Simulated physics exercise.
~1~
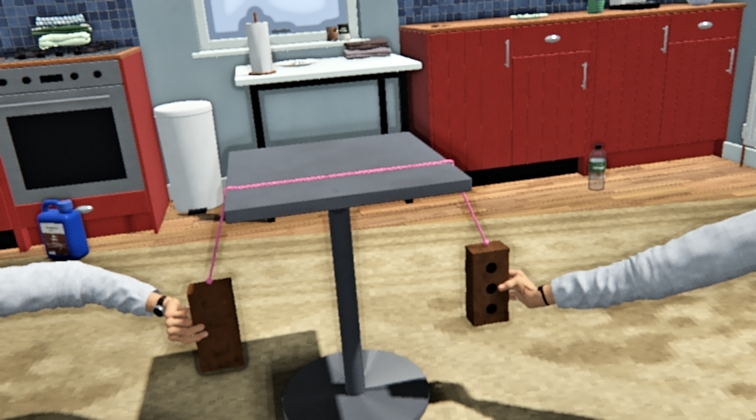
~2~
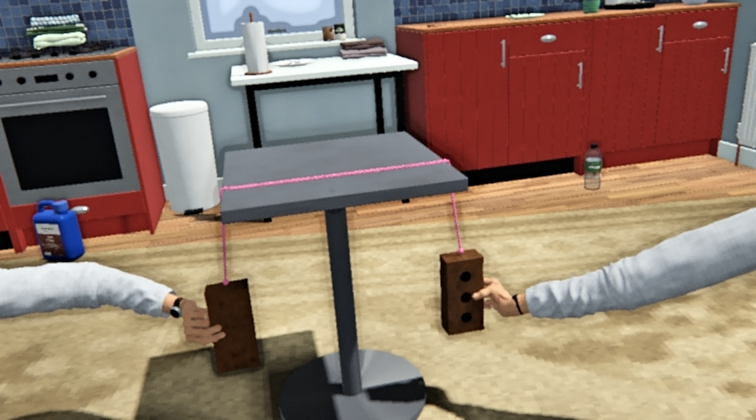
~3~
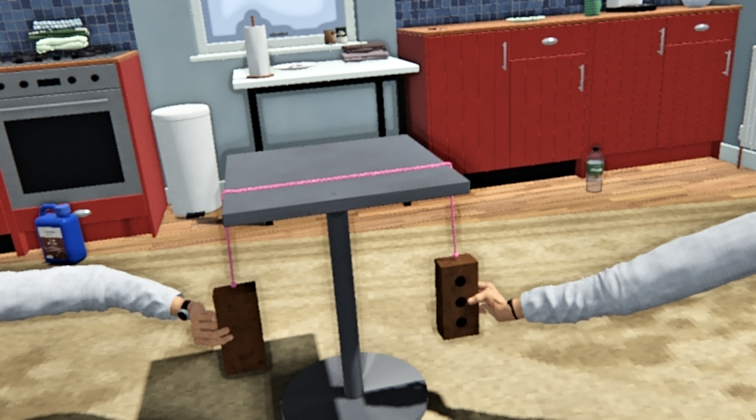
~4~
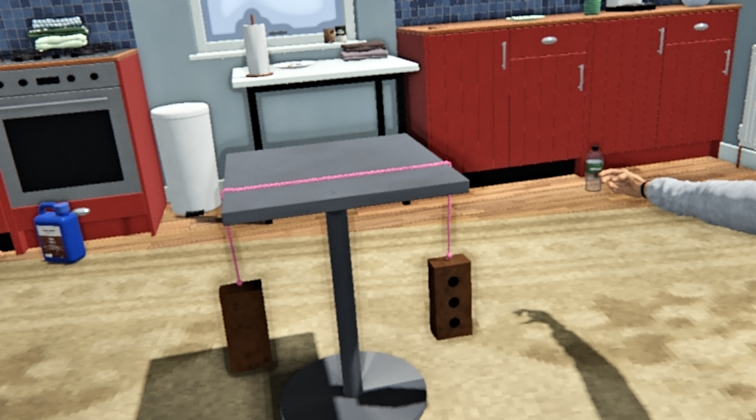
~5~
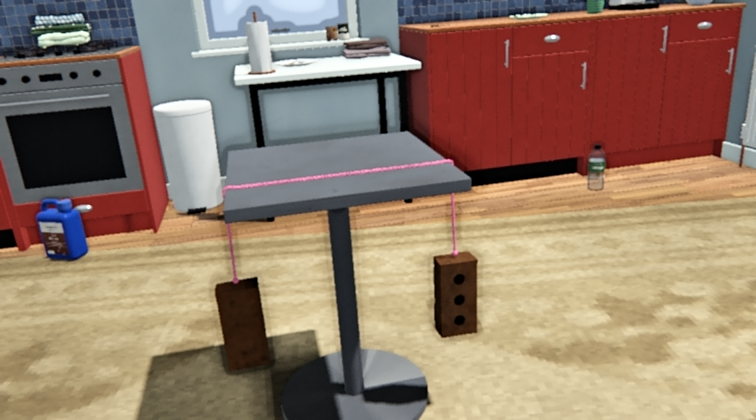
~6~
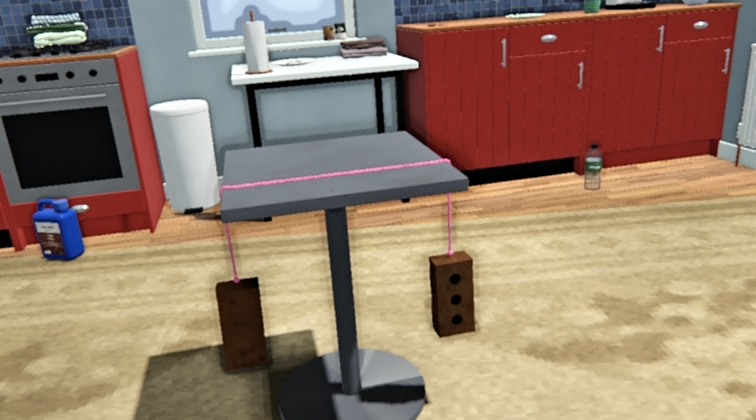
Two brown bricks dangle from the ends of a pink string laid across a dark grey side table in a kitchen with red cabinets, a hand holding each one out to its side. The hands ease the bricks inward, the left brick moving right and the right brick moving left, until the string hangs nearly straight down at both ends. Then the hands let go and draw away, the right one last in view. The bricks shift only slightly after that. Neither side pulls the other down, and both bricks end up hanging still, balanced across the tabletop.
